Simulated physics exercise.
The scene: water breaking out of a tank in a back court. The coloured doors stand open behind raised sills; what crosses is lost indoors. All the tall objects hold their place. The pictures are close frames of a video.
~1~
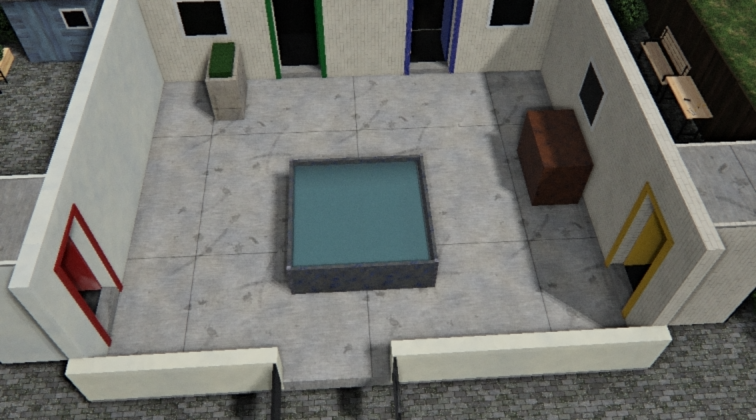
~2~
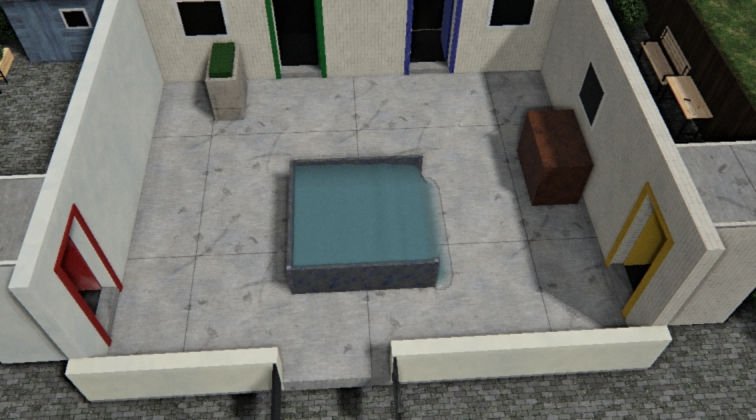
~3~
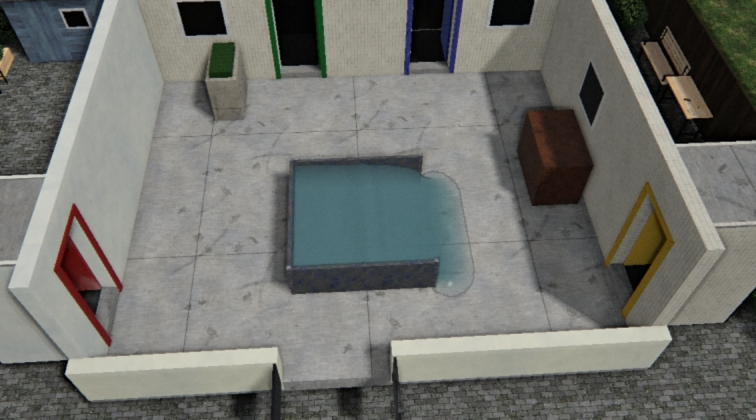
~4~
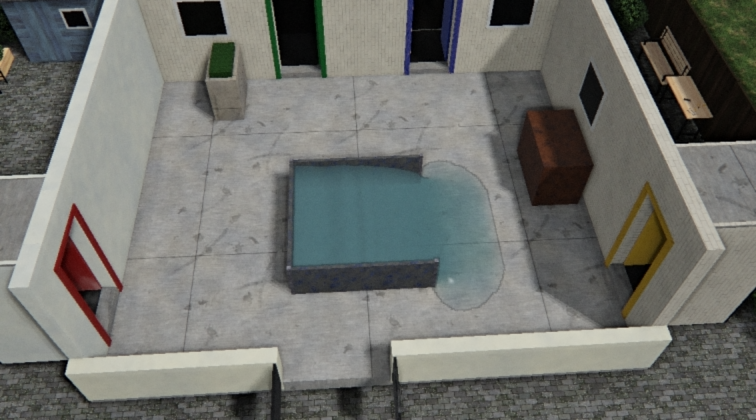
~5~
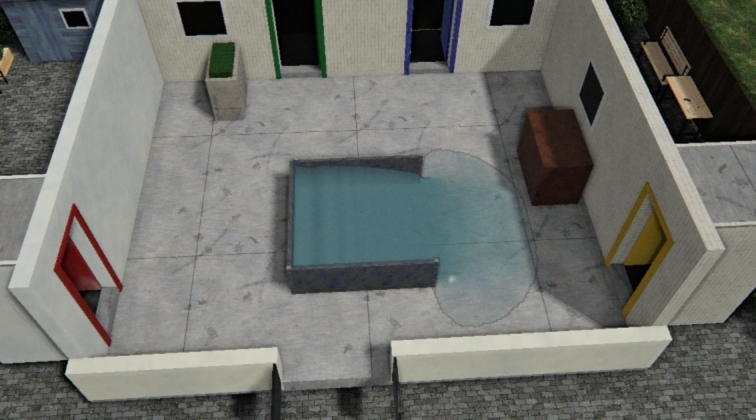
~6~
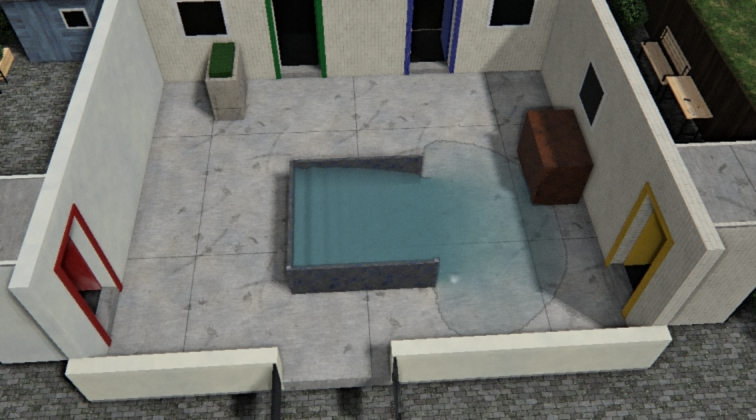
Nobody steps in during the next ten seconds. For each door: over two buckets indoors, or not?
The yellow door takes more than that; the red door stays under that; the blue door stays under that; the green door stays under that.
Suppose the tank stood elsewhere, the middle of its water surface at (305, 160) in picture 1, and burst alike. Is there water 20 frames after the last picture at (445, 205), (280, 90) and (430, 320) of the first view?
One after the other: Awash, clear, free of water.
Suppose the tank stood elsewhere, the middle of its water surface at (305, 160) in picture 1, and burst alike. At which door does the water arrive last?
Last comes the red door.
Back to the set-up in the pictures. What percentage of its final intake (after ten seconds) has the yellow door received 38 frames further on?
Roughly 100 per cent.
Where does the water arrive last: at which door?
It is the one in red.
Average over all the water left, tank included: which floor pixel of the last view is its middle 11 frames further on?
Near (469, 228).
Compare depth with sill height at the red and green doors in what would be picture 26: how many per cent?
About 0 and 0 per cent.
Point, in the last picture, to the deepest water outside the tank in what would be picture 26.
Close to (633, 348).
A moment on, water covers 25 % of the floor; the yellow door under two buckets in, the red door not reached, the blue door not reached, the green door not reached.
Next, water covers 30 % of the floor; the yellow door over two buckets in, the red door not reached, the blue door not reached, the green door not reached.
Then, water covers 40 % of the floor; the yellow door far over two buckets in, the red door not reached, the blue door wet at the sill, nothing in, the green door not reached.
Later, water covers 70 % of the floor; the yellow door far over two buckets in, the red door not reached, the blue door under two buckets in, the green door wet at the sill, nothing in.
In the end, water covers 95 % of the floor; the yellow door far over two buckets in, the red door wet at the sill, nothing in, the blue door under two buckets in, the green door wet at the sill, nothing in.
